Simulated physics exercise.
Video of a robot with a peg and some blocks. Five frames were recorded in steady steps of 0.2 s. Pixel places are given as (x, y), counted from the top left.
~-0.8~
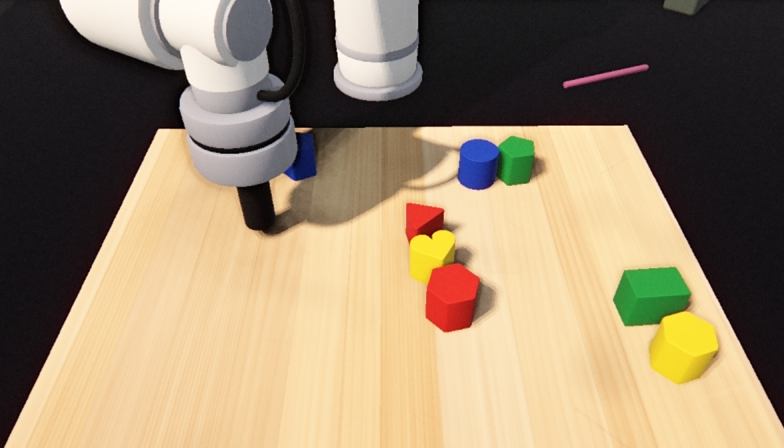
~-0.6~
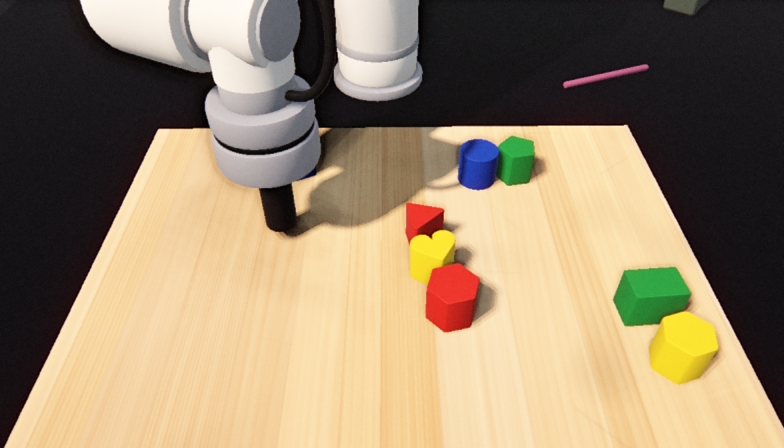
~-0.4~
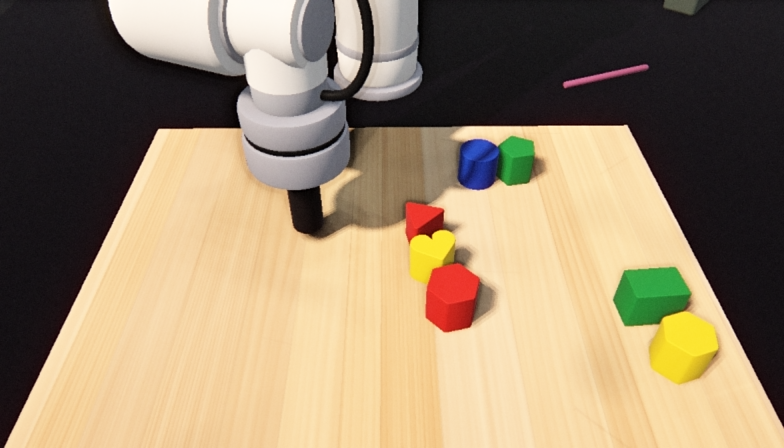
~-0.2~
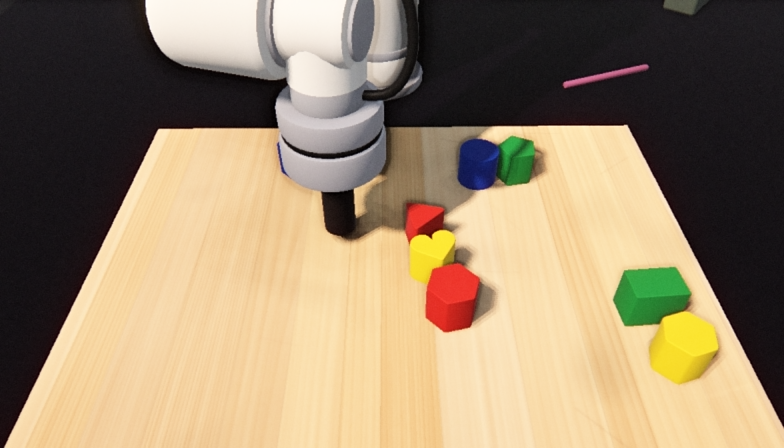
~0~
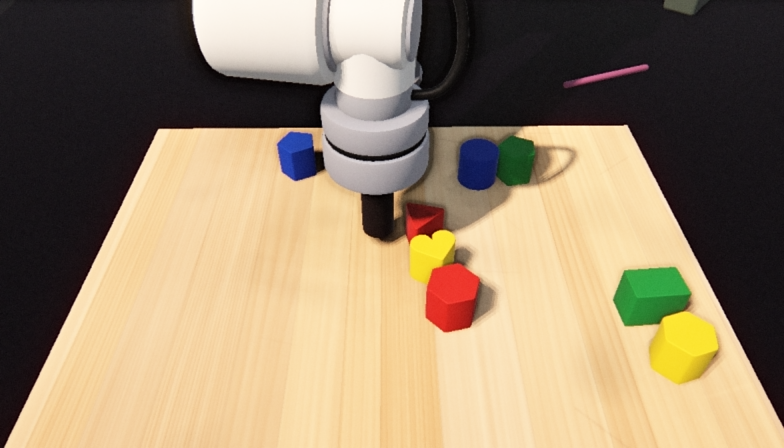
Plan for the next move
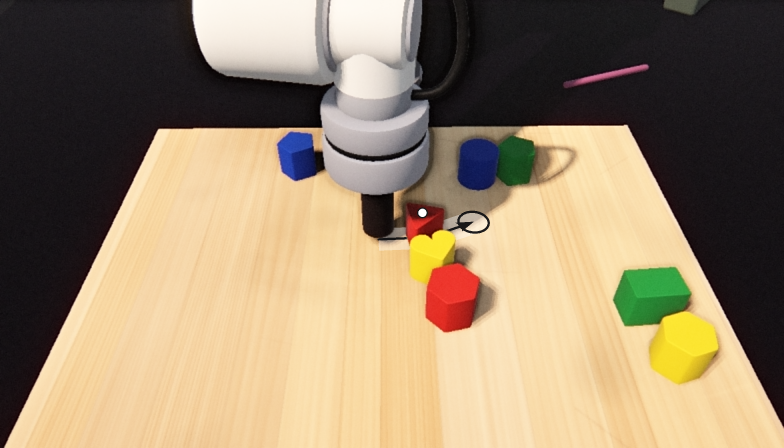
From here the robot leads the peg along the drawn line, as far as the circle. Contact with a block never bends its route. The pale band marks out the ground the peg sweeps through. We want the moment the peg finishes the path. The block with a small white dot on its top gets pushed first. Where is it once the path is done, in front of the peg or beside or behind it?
As far as I can tell, the block with a small white dot on its top has dropped away to the side or behind.
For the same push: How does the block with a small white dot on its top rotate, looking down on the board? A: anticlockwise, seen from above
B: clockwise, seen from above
I choose B.
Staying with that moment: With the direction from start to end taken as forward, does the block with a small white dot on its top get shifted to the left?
No, it doesn't check out.
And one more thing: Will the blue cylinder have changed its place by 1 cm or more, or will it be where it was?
At the moment the path ends, the blue cylinder still stands where it did.
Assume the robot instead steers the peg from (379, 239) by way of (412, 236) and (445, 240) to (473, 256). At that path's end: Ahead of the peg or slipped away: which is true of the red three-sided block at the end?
In front, still.
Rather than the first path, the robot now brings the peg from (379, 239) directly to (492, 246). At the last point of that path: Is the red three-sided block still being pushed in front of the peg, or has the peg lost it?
Most likely the red three-sided block stays ahead.
Path on the board, from (379, 239) via (429, 236), ending at (474, 222); the dot is on the red three-sided block.
What follows on the original path. One third of the way, peg (413, 226); red three-sided block (442, 215), turned 30° clockwise.
Two thirds of the way, peg (446, 220); red three-sided block (470, 216), turned 65° clockwise.
At the end, peg (475, 210); red three-sided block (474, 216), turned 75° clockwise; yellow heart block in place; blue cylinder in place.
